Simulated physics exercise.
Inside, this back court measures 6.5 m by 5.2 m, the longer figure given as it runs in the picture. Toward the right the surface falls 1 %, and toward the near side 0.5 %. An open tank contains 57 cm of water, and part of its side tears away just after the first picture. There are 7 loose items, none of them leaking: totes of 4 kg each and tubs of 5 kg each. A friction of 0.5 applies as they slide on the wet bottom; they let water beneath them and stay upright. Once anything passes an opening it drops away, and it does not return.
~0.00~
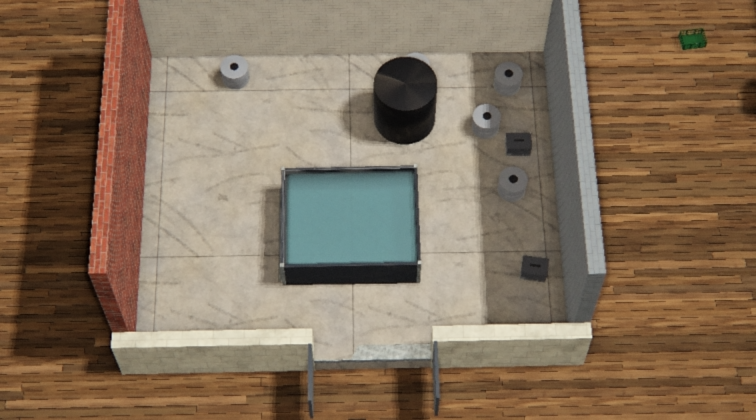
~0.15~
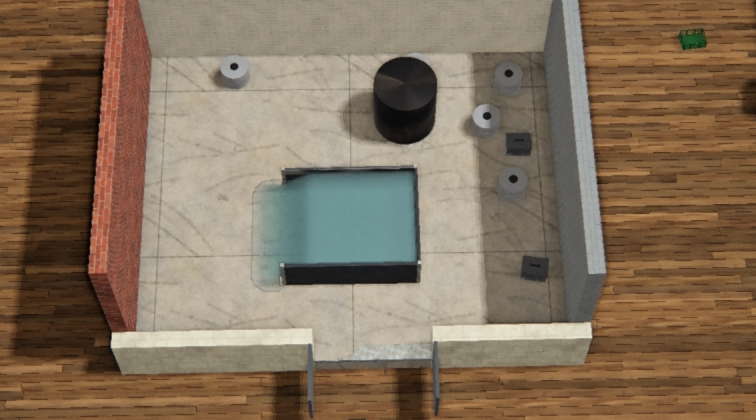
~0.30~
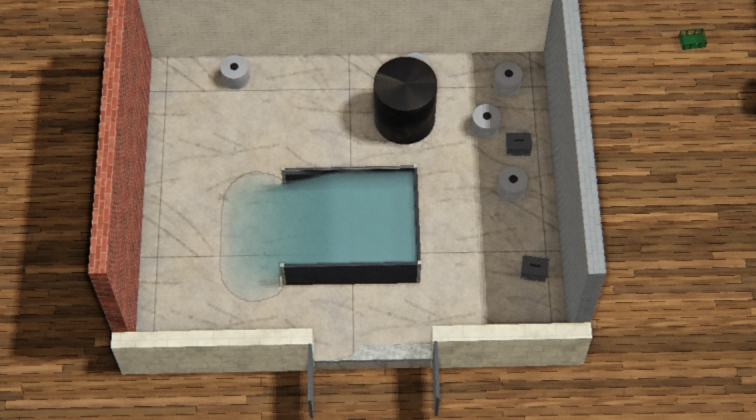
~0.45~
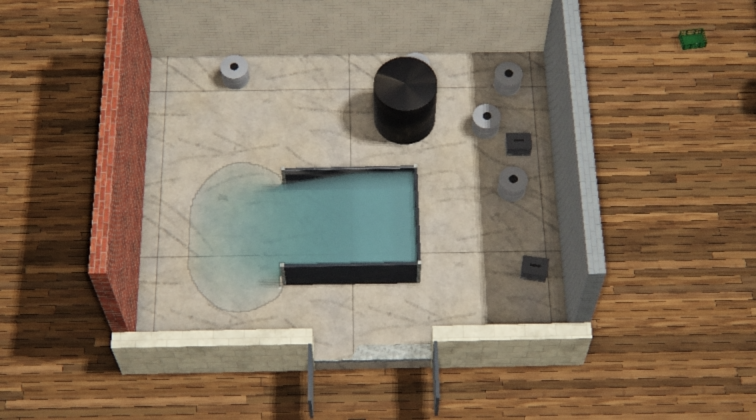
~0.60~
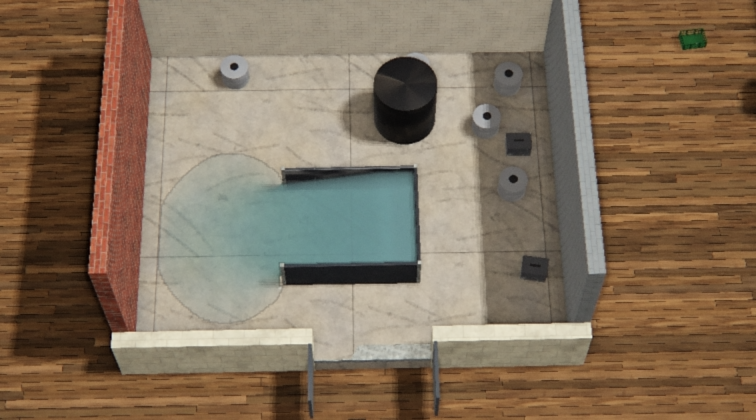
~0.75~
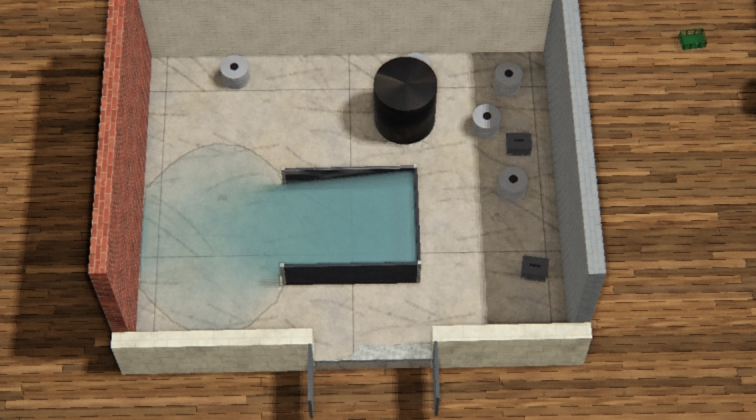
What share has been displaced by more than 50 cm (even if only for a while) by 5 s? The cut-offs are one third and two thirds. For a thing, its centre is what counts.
The share is below one third.
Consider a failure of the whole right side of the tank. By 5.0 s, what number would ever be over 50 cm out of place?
Then it comes to 6.
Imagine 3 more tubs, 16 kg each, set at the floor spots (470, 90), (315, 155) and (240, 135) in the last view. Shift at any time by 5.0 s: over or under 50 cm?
In turn: Under, less, short of it.
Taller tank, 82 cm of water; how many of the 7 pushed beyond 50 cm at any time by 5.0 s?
In that case 4 of them.
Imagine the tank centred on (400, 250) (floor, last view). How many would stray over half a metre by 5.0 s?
Result: 1.
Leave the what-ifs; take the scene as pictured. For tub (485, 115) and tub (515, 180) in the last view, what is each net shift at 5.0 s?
In turn: 0 cm, 0 cm.
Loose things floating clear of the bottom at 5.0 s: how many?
The count is 0.
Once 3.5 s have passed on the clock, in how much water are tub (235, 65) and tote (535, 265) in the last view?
About 5 and 0 cm.
After 1.1 s 0 of 7 are over 50 cm from their spots; 0 afloat.
After 2.2 s 0 of 7 are over 50 cm from their spots; 0 afloat.
After 3.5 s 1 of 7 are over 50 cm from their spots; 0 afloat.
After 5.0 s 2 of 7 are over 50 cm from their spots, and 2 have been at some point; 0 afloat.
